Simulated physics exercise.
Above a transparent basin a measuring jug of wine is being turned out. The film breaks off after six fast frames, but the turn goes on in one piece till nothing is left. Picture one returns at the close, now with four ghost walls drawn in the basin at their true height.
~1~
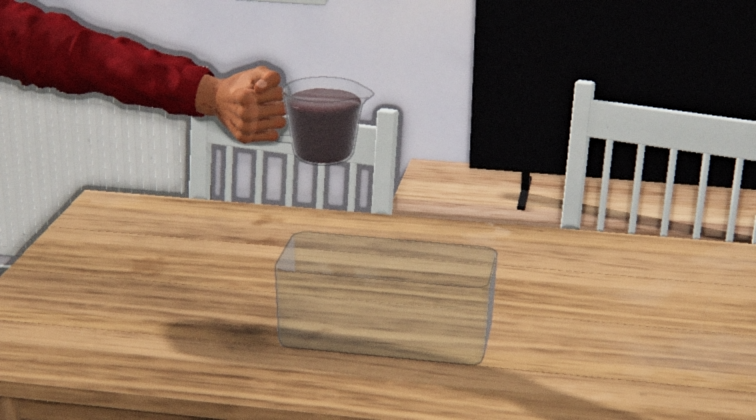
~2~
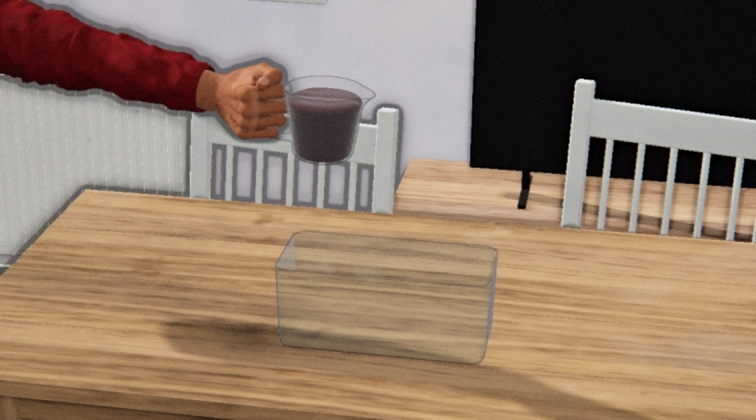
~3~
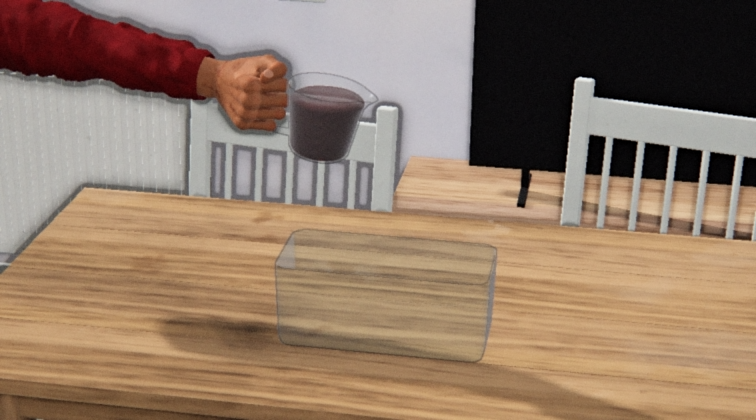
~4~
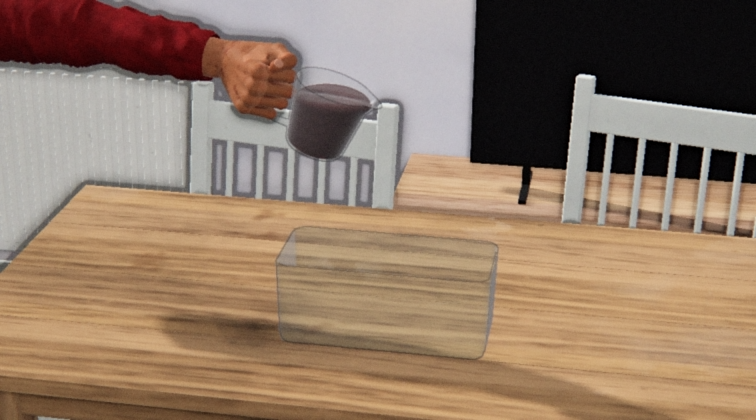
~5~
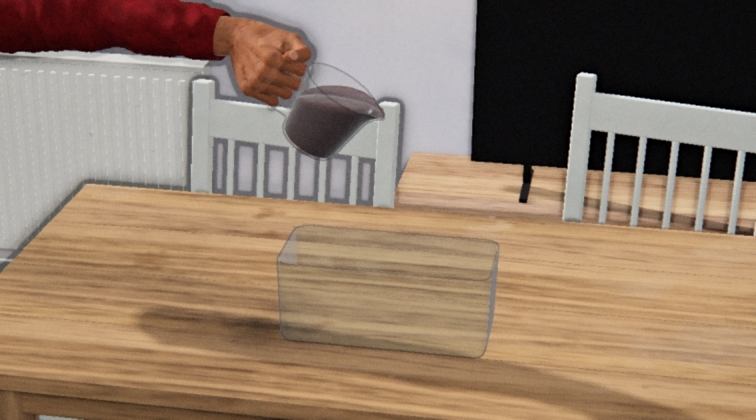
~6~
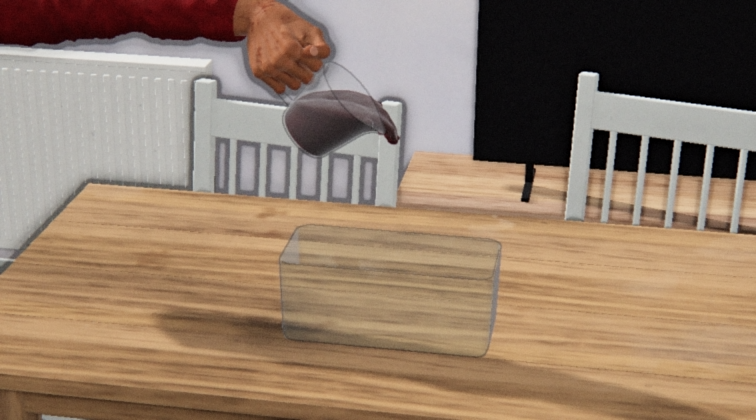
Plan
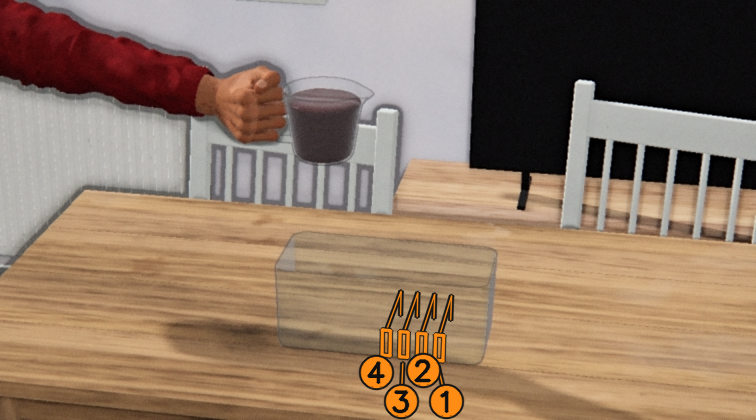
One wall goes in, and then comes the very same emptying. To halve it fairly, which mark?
3 works best here.
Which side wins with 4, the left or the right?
More ends on the right.
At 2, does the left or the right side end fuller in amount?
More ends on the left.
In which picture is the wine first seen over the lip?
In picture 5.
In orange, 1 at (438, 366); 2 at (420, 364); 3 at (402, 363); 4 at (385, 361).
If 1 is chosen, about 86 % ends left of the wall and 7 % right of it; 7 % is lost outside.
If 2 is chosen, about 76 % ends left of the wall and 18 % right of it; 6 % is lost outside.
If 3 is chosen, about 53 % ends left of the wall and 43 % right of it; 4 % is lost outside.
If 4 is chosen, about 24 % ends left of the wall and 73 % right of it; 3 % is lost outside.
